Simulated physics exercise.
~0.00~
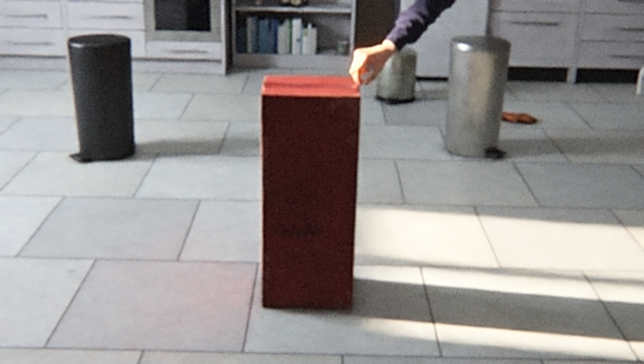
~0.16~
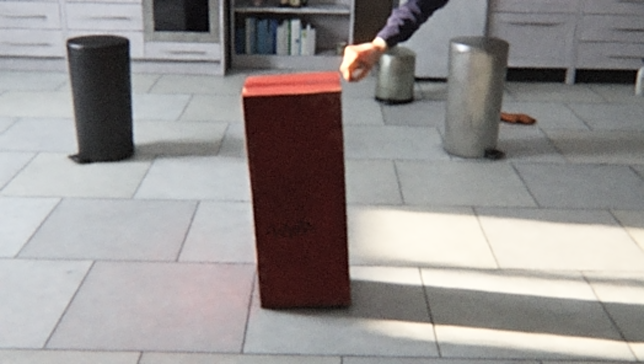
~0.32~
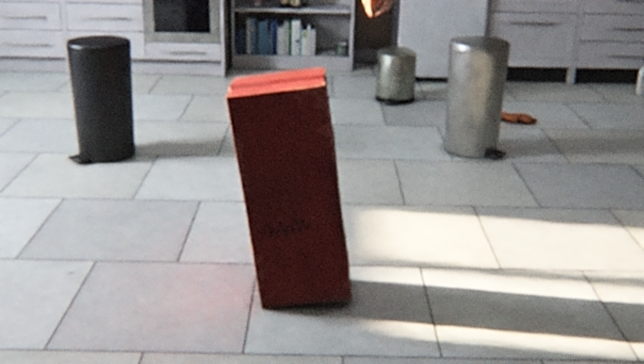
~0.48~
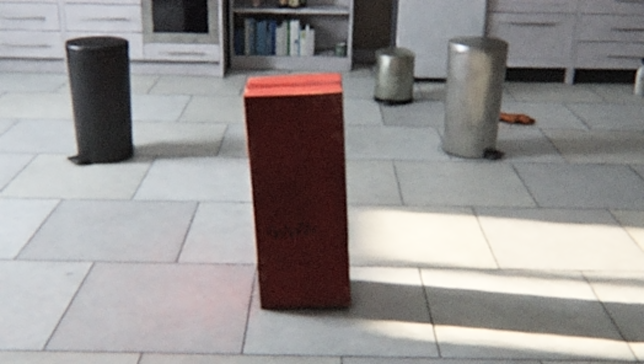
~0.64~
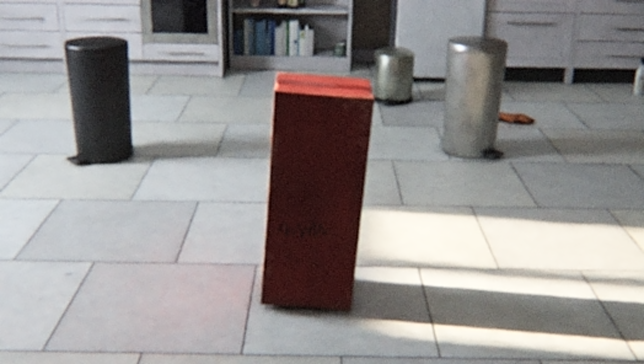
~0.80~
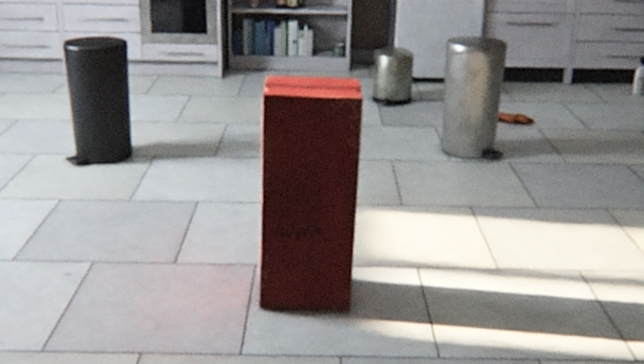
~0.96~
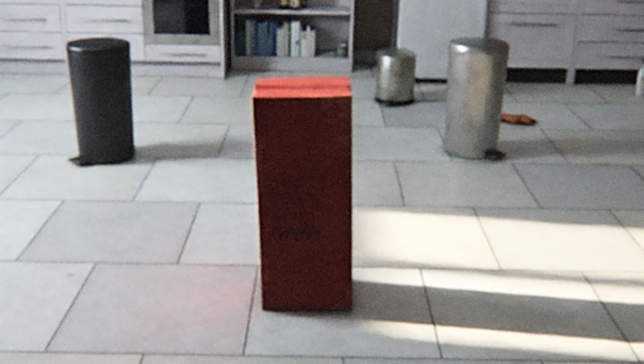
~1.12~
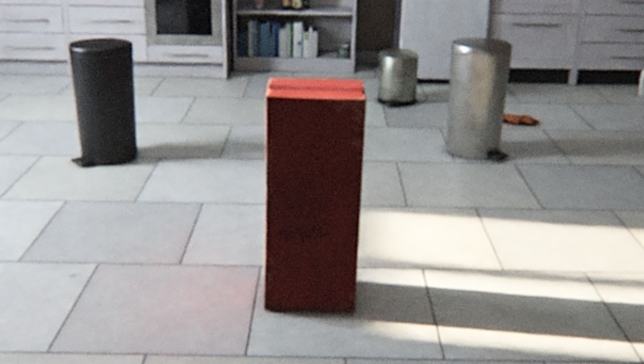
A hand pushes a tall red box, which tips left, rocks back and stays upright.
